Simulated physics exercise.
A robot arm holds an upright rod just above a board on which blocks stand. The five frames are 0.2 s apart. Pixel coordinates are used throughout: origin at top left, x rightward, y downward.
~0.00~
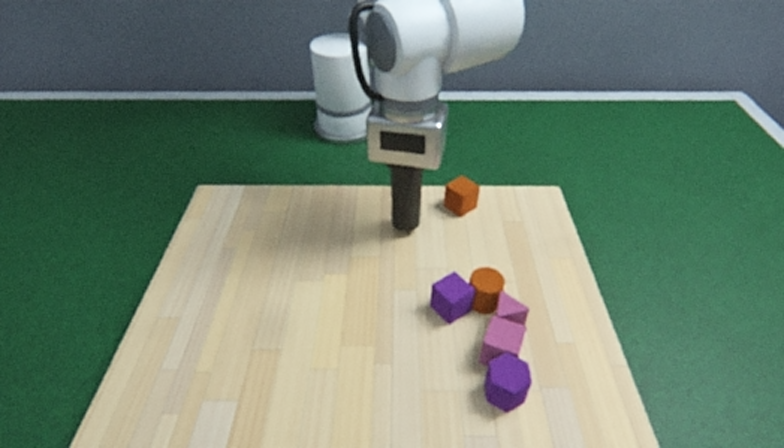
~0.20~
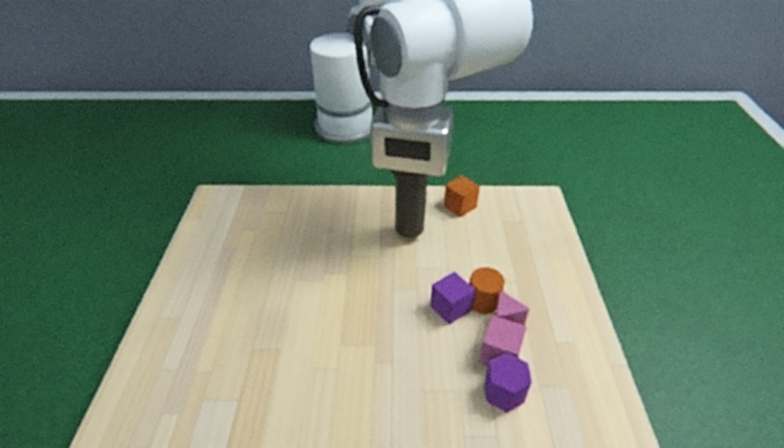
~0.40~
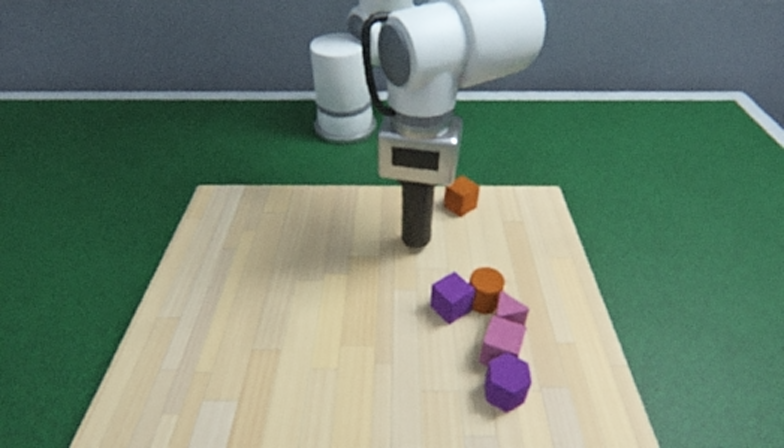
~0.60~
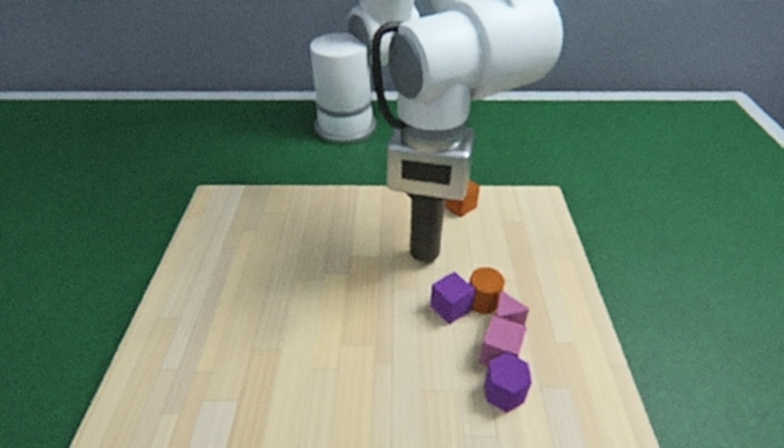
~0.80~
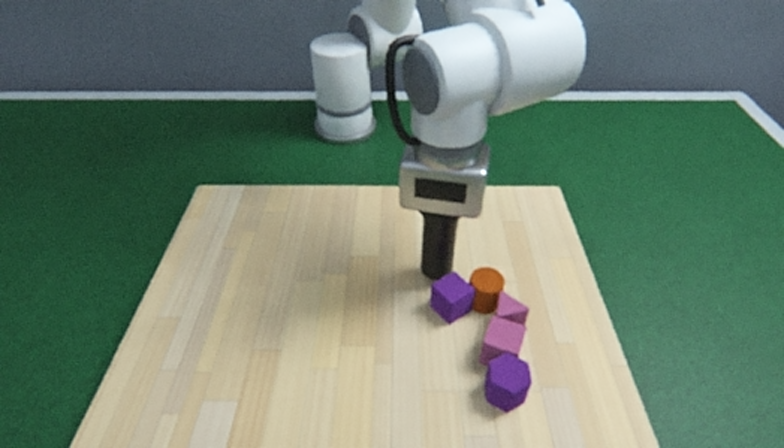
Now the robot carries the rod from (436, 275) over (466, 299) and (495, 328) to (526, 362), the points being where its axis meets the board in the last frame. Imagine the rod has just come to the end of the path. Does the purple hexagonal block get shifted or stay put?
It gets pushed out of place.
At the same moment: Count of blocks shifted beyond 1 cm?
Three or more will move.
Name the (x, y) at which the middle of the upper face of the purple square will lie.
My estimate: (462, 312).
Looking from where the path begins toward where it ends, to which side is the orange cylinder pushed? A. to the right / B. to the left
I'll go with B - to the left.
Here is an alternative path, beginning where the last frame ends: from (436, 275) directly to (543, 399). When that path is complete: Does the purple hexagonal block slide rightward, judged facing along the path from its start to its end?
I'd say yes.
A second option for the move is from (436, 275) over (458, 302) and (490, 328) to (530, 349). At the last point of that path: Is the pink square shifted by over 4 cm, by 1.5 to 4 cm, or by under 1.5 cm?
It moves quite far, over 4 cm.
On the path given first. One third of the way, rod (468, 292); purple square (461, 302), turned 60° clockwise; orange cylinder (505, 286); pink triangular piece (518, 308), turned 45° clockwise.
Two thirds of the way, rod (497, 322); purple square (462, 312), turned 95° clockwise; orange cylinder (529, 293); pink square (509, 340); pink triangular piece (539, 321), turned 65° clockwise; purple hexagonal block (512, 377).
At the end, rod (528, 356); purple square (462, 312), turned 95° clockwise; orange cylinder (529, 294); pink square (534, 377); pink triangular piece (561, 332), turned 20° anticlockwise; purple hexagonal block (517, 408), turned 55° clockwise.
